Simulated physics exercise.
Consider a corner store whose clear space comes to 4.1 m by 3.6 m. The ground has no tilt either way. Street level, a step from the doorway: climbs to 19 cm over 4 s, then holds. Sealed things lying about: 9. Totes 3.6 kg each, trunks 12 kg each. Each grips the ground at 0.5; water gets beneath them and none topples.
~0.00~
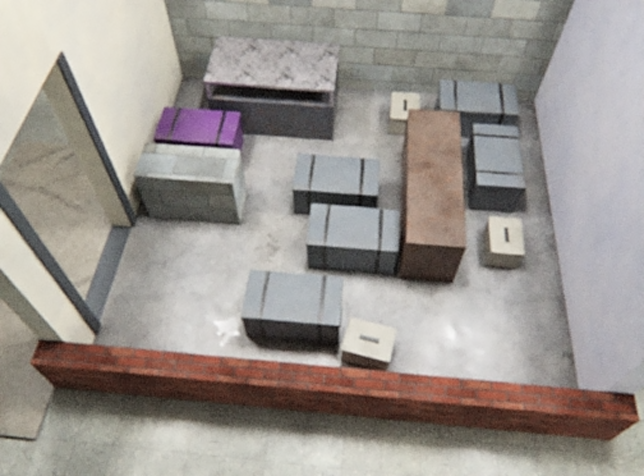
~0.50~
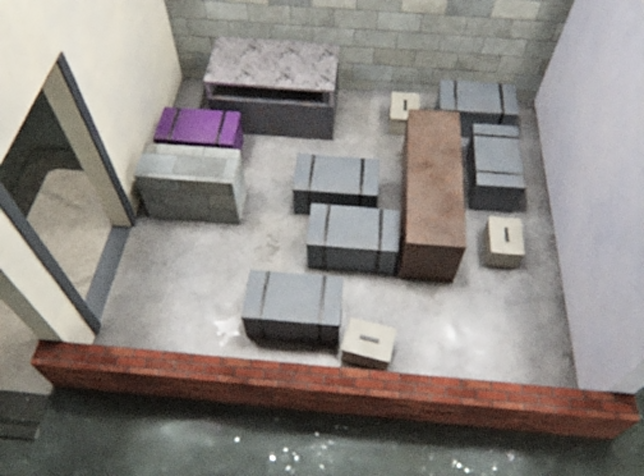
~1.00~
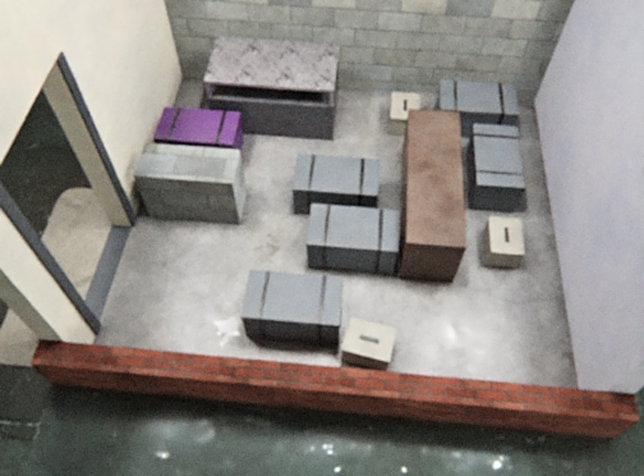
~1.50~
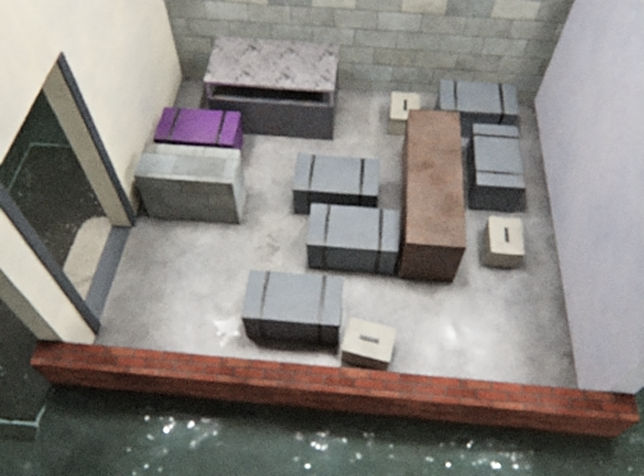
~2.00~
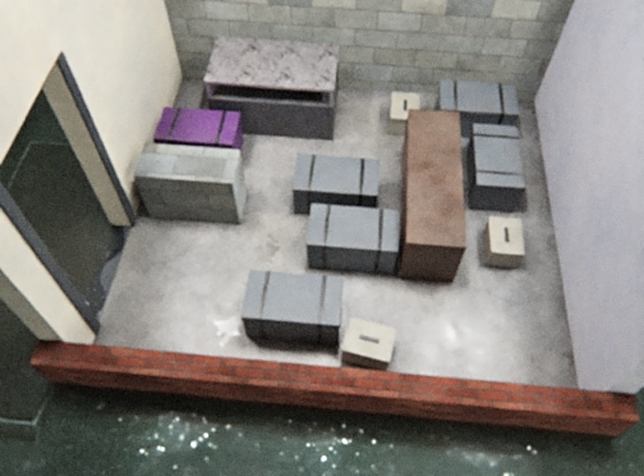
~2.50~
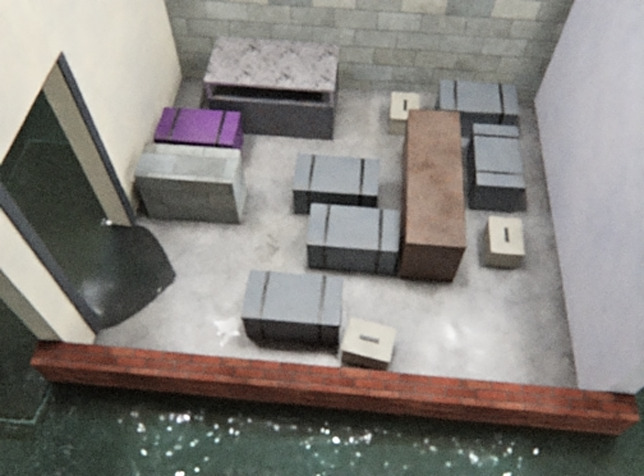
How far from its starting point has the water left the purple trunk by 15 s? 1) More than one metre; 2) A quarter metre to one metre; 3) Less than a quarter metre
The answer is 3.
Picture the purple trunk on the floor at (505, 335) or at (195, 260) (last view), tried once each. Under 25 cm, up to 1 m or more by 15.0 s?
Results in order: It ends up well away; it ends up well away.
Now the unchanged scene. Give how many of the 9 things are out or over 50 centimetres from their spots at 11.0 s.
That would be 5.
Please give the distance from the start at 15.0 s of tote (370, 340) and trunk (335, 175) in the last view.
Shifts: 300 cm / 80 cm.
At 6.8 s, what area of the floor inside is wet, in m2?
Wet area: Approx. 8.5 m2.
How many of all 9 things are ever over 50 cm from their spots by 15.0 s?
By my tally, 8.
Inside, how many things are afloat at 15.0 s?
Count at that moment: 9.
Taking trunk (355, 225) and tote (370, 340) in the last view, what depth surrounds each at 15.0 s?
Around 10 cm and 16 cm.
After 3.5 s the purple trunk is near (198, 125), 0.0 m from its start, aground; 0 afloat.
After 6.8 s the purple trunk is near (198, 125), 0.0 m from its start, aground; 3 afloat.
After 11.0 s the purple trunk is near (194, 123), 0.0 m from its start, afloat; 9 afloat.
After 15.0 s the purple trunk is near (200, 115), 0.1 m from its start, afloat; 9 afloat.
